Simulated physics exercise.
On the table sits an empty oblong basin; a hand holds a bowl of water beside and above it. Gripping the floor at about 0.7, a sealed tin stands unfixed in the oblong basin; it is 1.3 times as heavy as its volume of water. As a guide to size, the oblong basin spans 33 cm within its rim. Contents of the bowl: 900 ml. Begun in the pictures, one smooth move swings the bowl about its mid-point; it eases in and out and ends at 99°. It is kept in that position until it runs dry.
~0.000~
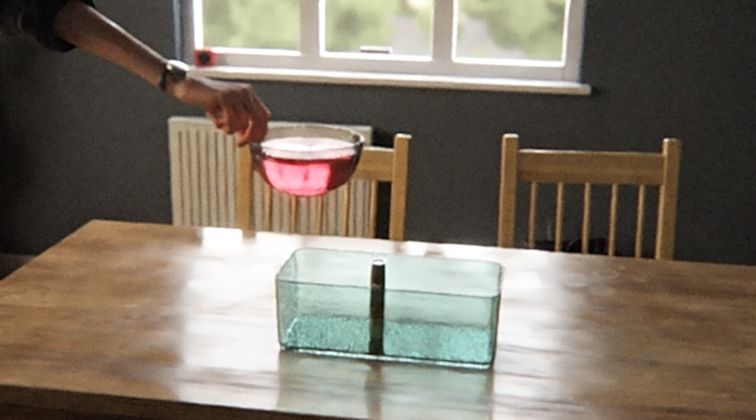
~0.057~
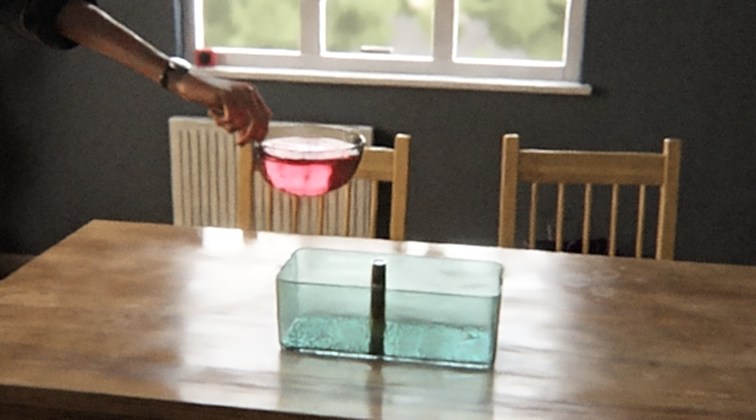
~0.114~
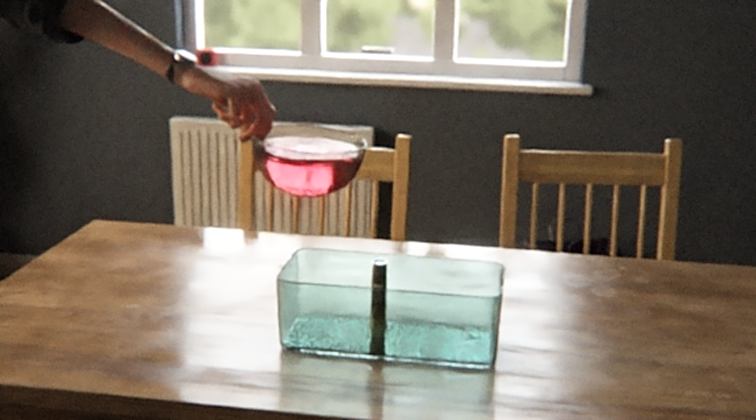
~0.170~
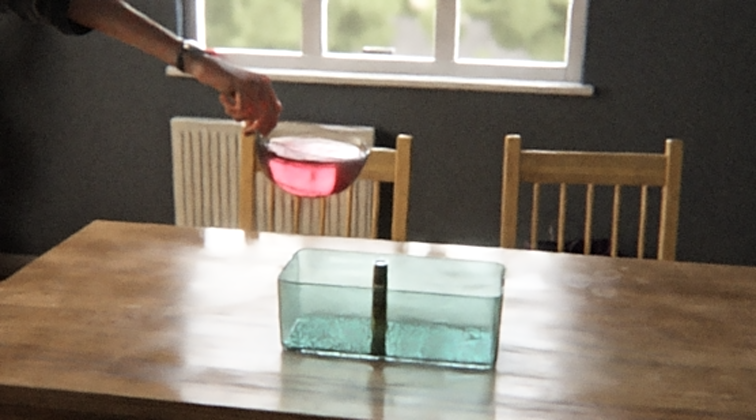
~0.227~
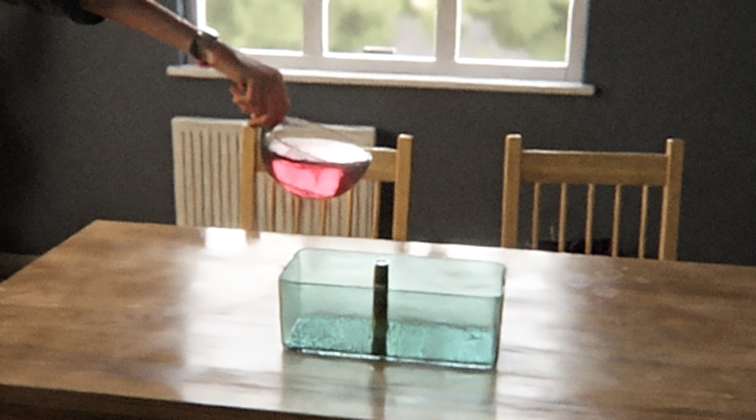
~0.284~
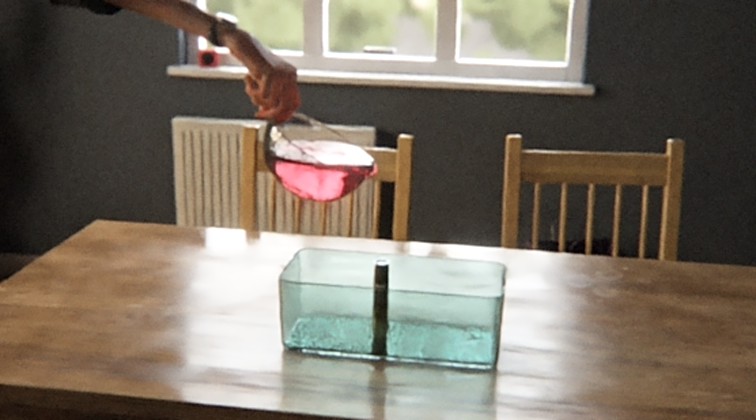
At the start, a hand reaching in from the left holds a glass bowl of pink liquid above a clear greenish basin with a dark upright object inside, on a wooden table. The hand then rises slightly and turns, steadily tilting the bowl down towards the right.
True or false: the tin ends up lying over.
False.
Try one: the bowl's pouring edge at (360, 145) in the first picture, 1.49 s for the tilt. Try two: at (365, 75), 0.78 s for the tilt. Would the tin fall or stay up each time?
Trial 1 - tin stays standing; trial 2 - tin tips.
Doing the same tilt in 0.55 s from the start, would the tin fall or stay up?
The tin remains upright.
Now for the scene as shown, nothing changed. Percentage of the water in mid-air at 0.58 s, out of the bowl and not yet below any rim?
Near 44 per cent at that time.
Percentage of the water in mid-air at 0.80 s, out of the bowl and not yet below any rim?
Near 6 per cent, I'd say.
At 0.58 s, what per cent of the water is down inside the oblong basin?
About 34 per cent.
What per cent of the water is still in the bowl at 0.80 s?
Remaining share: Approx. 1 %.
After 0.58 s the tilt is 84° and 23 per cent is still to pour; the tin stands where it began.
After 0.80 s the tilt is 99° and 1 per cent is still to pour; the tin stands where it began.
After 1.03 s the tilt is 99° and 0 per cent is still to pour; the tin stands where it began.
After 1.28 s the tilt is 99° and 0 per cent is still to pour; the tin stands where it began.
In the end the tin stands where it began.
